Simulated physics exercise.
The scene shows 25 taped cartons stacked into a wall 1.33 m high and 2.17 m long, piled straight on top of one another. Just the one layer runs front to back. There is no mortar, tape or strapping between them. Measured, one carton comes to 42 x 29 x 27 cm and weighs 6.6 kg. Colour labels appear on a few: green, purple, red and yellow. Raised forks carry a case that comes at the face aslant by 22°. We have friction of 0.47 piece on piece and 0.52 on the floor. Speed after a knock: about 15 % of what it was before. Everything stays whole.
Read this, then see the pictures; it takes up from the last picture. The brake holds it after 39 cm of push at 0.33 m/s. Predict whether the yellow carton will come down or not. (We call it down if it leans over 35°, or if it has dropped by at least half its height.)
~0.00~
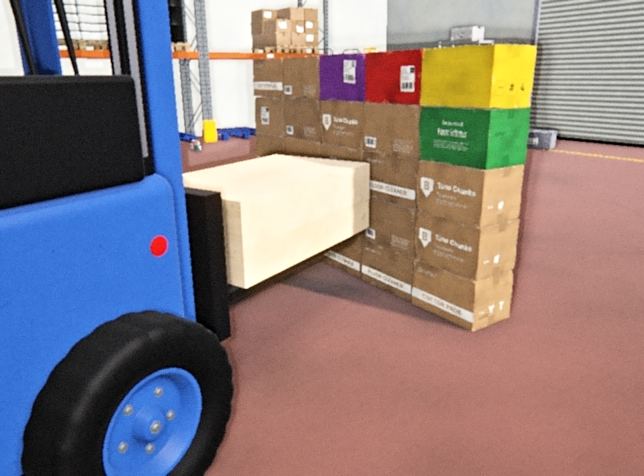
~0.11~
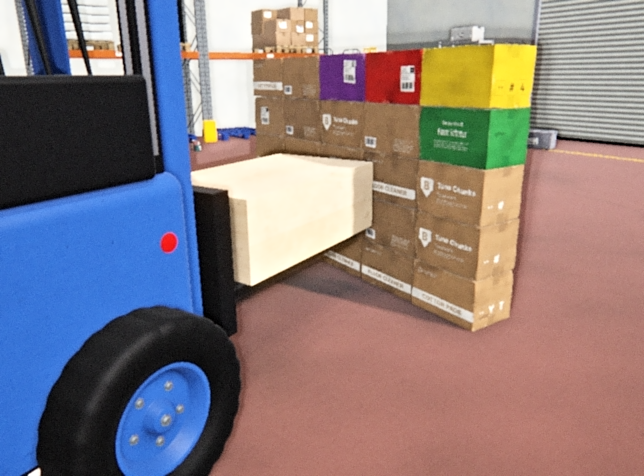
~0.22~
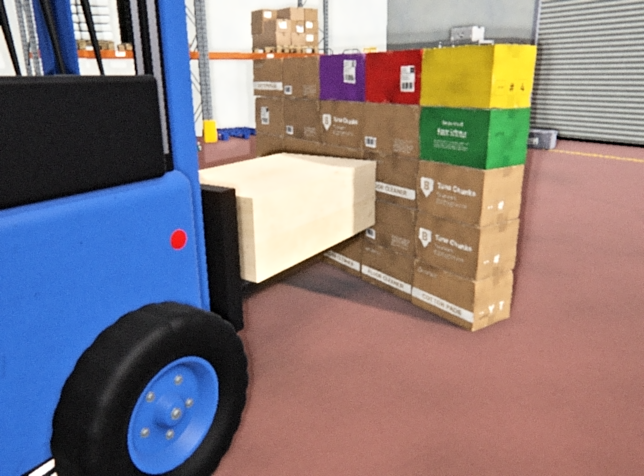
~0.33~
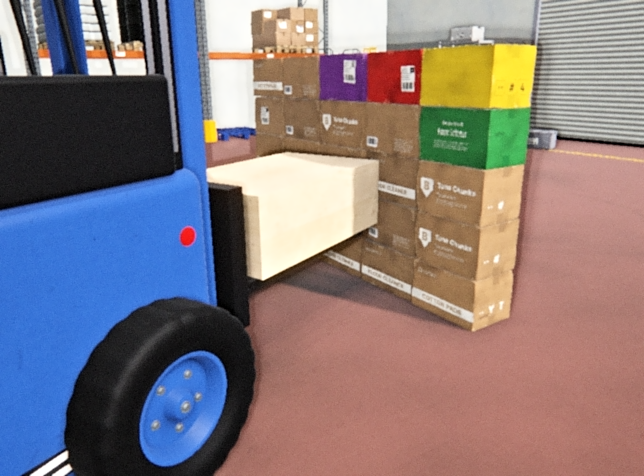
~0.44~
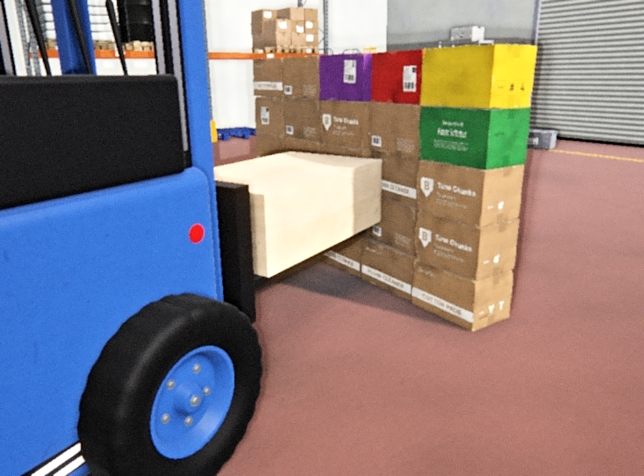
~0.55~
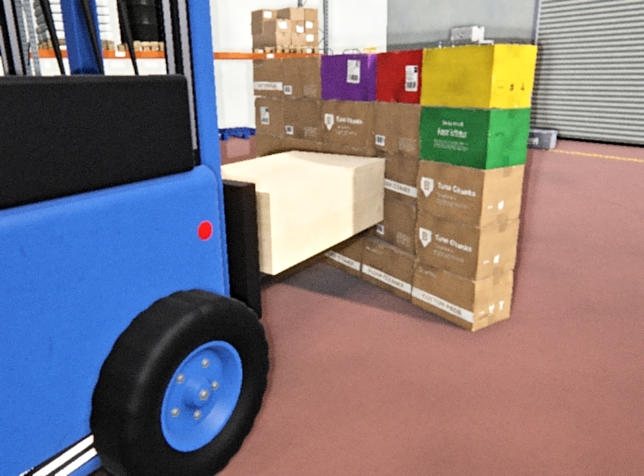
The yellow carton will not come down.
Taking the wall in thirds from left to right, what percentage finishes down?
From the left: 0, then 80, then 40 percent.
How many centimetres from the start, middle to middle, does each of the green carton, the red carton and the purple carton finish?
The green one ends 0 cm from where it began, the red one 210 cm, and the purple one 200 cm.
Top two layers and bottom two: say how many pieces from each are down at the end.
4, then 2.
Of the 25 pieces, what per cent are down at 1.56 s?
30 per cent.
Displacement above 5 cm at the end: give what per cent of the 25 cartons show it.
I make it 50 per cent.
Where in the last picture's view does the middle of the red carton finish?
Its centre ends up near pixel (622, 228) in the last picture.
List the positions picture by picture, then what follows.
In the first frame (each place is the centre of the face we see best), load (361, 193) 8 cm short of touching; yellow carton (454, 77); red carton (390, 78); purple carton (340, 77); all as stacked.
Load (364, 191) 46 mm short of touching; yellow carton (454, 77), in the second frame.
Load (367, 190) 10 mm short of touching; yellow carton (454, 77), in the third frame.
Load (370, 189) 26 mm in; yellow carton (454, 77), in the fourth frame.
Load (373, 188) 6 cm in; yellow carton (454, 77); red carton (394, 77) moved 36 mm; 4 have shifted, in the fifth frame.
Load (376, 187) 10 cm in; yellow carton (454, 77); red carton (397, 77) moved 7 cm; purple carton (343, 77) moved 29 mm; 8 have shifted, in the sixth frame.
By 1.12 s, none of the 25 cartons down, 15 disturbed; yellow carton unmoved; red carton tilted 14°.
By 1.56 s, 8 of the 25 cartons down; yellow carton unmoved; purple carton tilted 63°, 56 cm lower.
When it is over (2.5 s), 8 of the 25 cartons down; yellow carton unmoved; purple carton on its side; red carton on its side. In pixels of the last frame, middles, yellow carton near (477, 77), purple carton near (493, 201).
